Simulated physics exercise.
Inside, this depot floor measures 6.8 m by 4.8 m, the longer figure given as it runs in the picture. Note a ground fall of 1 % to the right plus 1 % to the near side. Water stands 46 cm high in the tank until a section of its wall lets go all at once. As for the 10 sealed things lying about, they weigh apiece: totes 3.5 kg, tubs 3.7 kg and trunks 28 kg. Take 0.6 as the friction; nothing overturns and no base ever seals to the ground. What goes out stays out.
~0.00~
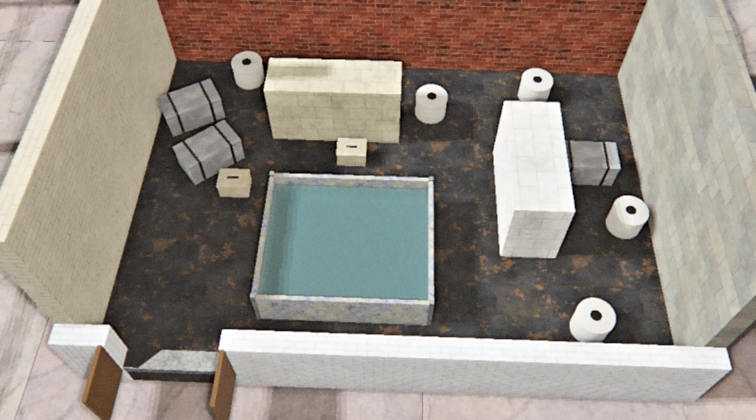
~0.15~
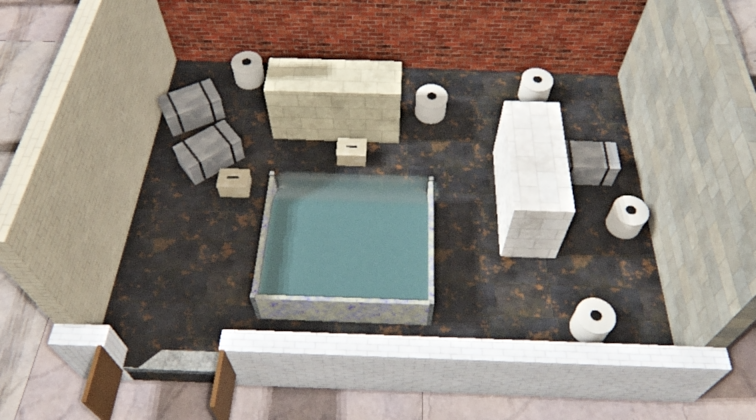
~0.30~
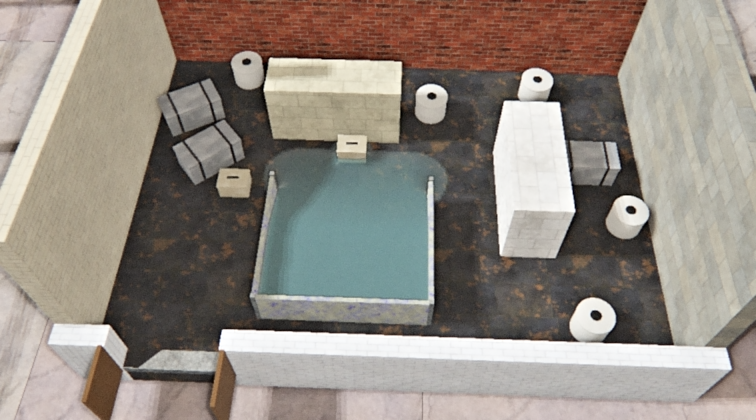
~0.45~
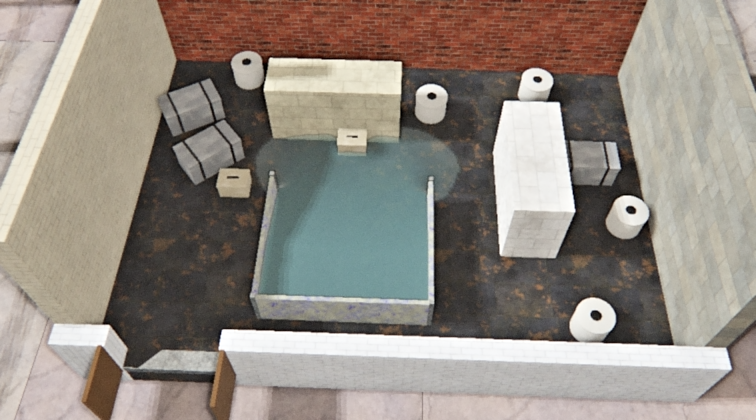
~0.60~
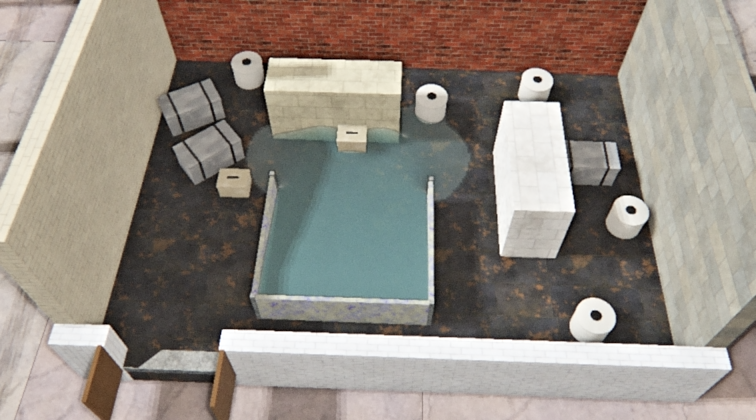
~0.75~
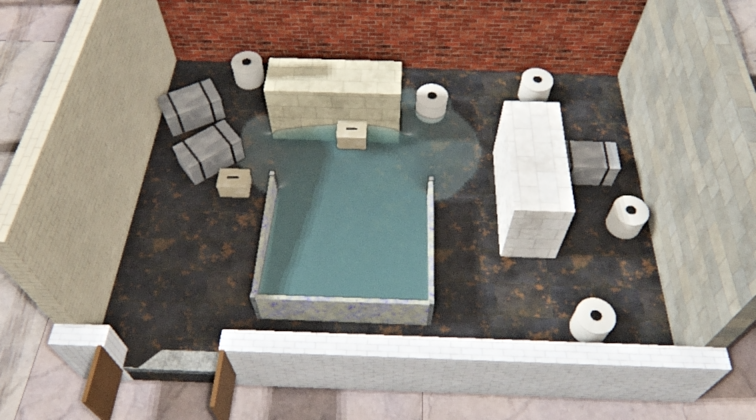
In a walled depot with a dark, stained floor, a square tank of blue-green water loses its far wall. Water spreads out the open side across the floor, rounding at both edges and reaching the long pale block behind, while a small cream tote shifts slightly toward that block; the other objects stay still.
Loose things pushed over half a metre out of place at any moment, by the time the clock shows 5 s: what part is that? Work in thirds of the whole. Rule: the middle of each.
Plenty, two in three or more.
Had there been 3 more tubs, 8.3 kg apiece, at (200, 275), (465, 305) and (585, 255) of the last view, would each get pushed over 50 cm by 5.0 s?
In the order given, not as far, not as far and not as far.
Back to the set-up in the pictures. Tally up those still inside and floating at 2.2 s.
The count is 3.
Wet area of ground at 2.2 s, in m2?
The covered patch comes to about 17 m2.
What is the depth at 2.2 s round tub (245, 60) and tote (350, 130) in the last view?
Around 2 cm and 27 cm.
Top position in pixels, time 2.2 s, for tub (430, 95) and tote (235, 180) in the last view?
Approx. (471, 60); approx. (229, 218).
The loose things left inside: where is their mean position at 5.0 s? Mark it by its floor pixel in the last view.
Centre of the remaining things: Roughly (426, 188).
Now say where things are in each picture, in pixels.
A tote at (352, 147), on the bottom; a tub at (432, 96) rests on the ground; water covers 3.5 m2; 0 of 10 have shifted, in the first frame.
A tote at (352, 147), on the bottom; a tub at (432, 96), on the bottom; water covers 4.4 m2; 0 of 10 have shifted, in the second frame.
A tote at (352, 143) rests on the ground, 6 cm from its start; a tub at (432, 96), on the bottom; 5.4 m2 under water; 1 of 10 have shifted, in the third frame.
A tote at (352, 137) rests on the ground, 15 cm from its start; a tub at (432, 96), on the bottom; 6.3 m2 under water; 1 of 10 have shifted, in the fourth frame.
A tote at (352, 133), afloat, 15 cm from its start; a tub at (432, 96) rests on the ground; 6.9 m2 under water; 1 of 10 have shifted, in the fifth frame.
A tote at (352, 129) floats, 14 cm from its start; a tub at (432, 96), on the bottom; water covers 7.5 m2; 1 of 10 have shifted, in the sixth frame.
After 1.1 s 0 of 10 are over 50 cm from their spots; 1 afloat.
After 2.2 s 4 of 10 are over 50 cm from their spots; 3 afloat.
After 3.5 s 5 of 10 are over 50 cm from their spots; 4 afloat.
After 5.0 s 8 of 10 are over 50 cm from their spots, and 8 have been at some point; 4 afloat.
